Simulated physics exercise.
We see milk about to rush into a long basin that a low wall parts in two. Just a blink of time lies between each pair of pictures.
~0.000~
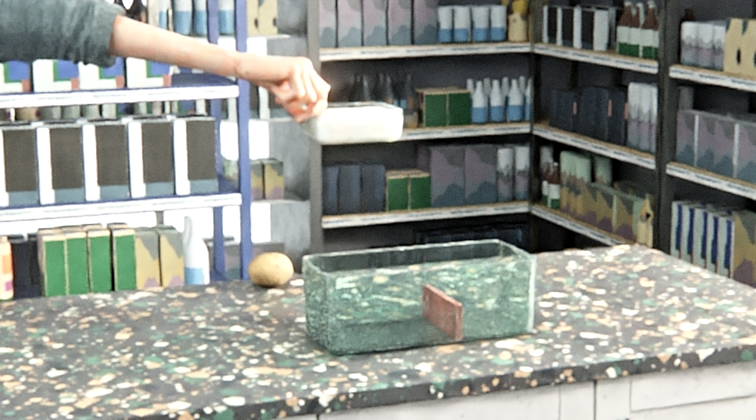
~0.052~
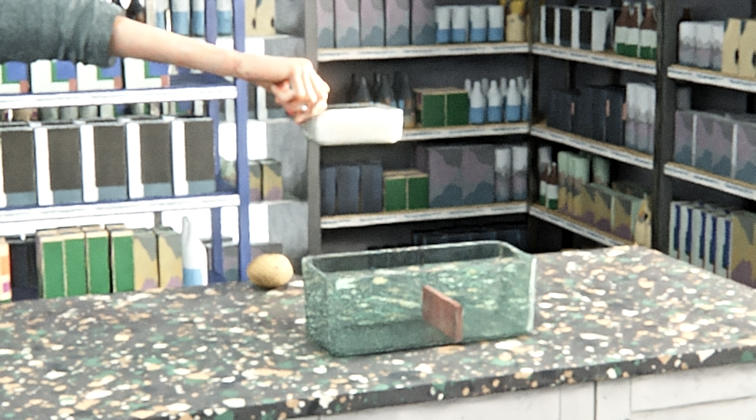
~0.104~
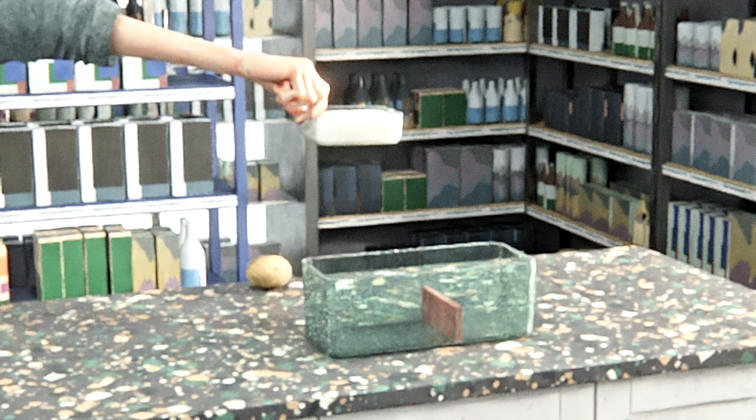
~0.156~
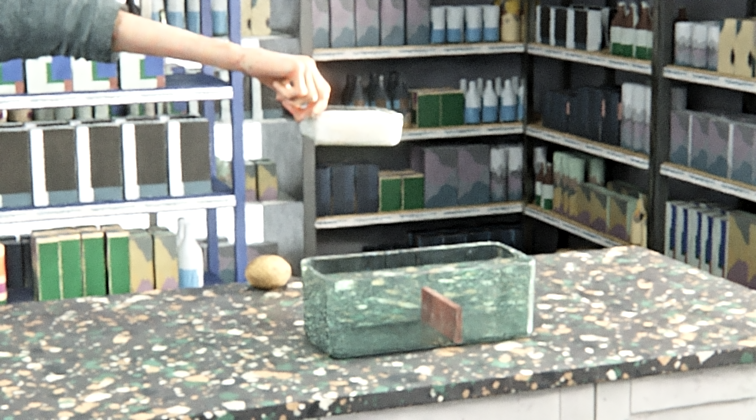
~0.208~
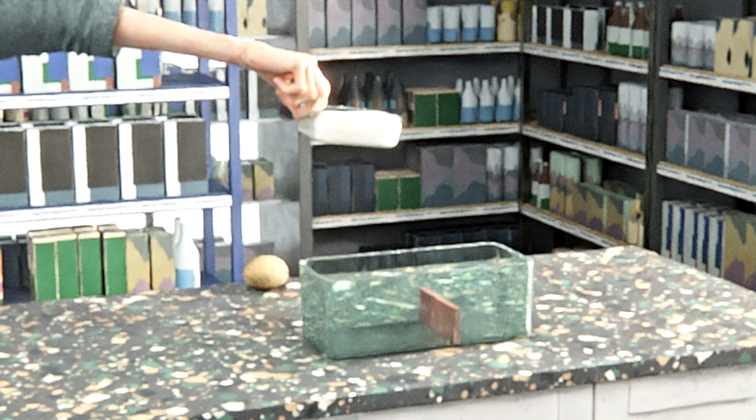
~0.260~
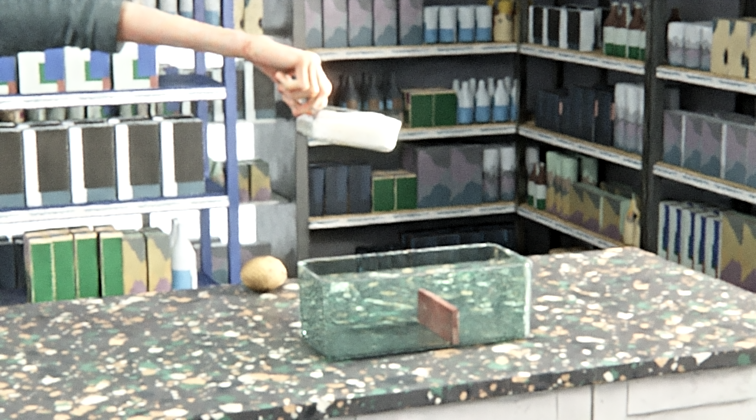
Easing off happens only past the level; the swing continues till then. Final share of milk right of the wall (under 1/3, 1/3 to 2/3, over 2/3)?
Reaches a third, not past two thirds.
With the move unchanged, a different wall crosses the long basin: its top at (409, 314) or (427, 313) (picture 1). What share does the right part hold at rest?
In order, near 70 and 65 in a hundred.
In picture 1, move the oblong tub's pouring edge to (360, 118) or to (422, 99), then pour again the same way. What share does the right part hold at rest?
5 % and 75 %.
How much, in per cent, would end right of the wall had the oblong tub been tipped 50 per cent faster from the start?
It comes to some 50 in a hundred.
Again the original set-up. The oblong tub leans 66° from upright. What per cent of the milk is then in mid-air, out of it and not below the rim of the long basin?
Something like 55 per cent of it.
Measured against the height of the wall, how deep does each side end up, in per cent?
Left part: 10 per cent, right part: 30 per cent.
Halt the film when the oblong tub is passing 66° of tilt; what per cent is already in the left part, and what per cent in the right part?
Roughly 10 per cent on the left, roughly 15 per cent on the right.
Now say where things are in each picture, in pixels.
In the first picture, it leans 0°; its right rim is at (392, 108); the milk meets the walls at (309, 116) and (390, 111); the long basin's rim runs from (315, 268) to (518, 251); the wall's top is at (442, 295).
In the second picture, it leans 0°; its right rim is at (392, 109); the milk meets the walls at (309, 116) and (390, 113).
In the third picture, it leans 2°; its right rim is at (392, 111); the milk meets the walls at (309, 117) and (389, 114).
In the fourth picture, it leans 4°; its right rim is at (392, 113); the milk meets the walls at (308, 117) and (389, 115).
In the fifth picture, it leans 8°; its right rim is at (391, 116); the milk meets the walls at (307, 117) and (388, 116).
In the sixth picture, it leans 12°; its right rim is at (389, 121); the milk meets the walls at (306, 118) and (388, 117); 1 per cent is over the edge.
A moment on, the oblong tub is tipped part way and 20 per cent is still to pour, 8 is left of the wall and 16 right of it.
Next, the oblong tub is tipped right over and 2 per cent is still to pour, 32 is left of the wall and 54 right of it.
Then the oblong tub is tipped right over and 0 per cent is still to pour, 40 is left of the wall and 54 right of it.
Later the oblong tub is tipped right over and 0 per cent is still to pour, 40 is left of the wall and 54 right of it.
Finally, 40 per cent lies left of the wall, 54 right of it and 6 outside.
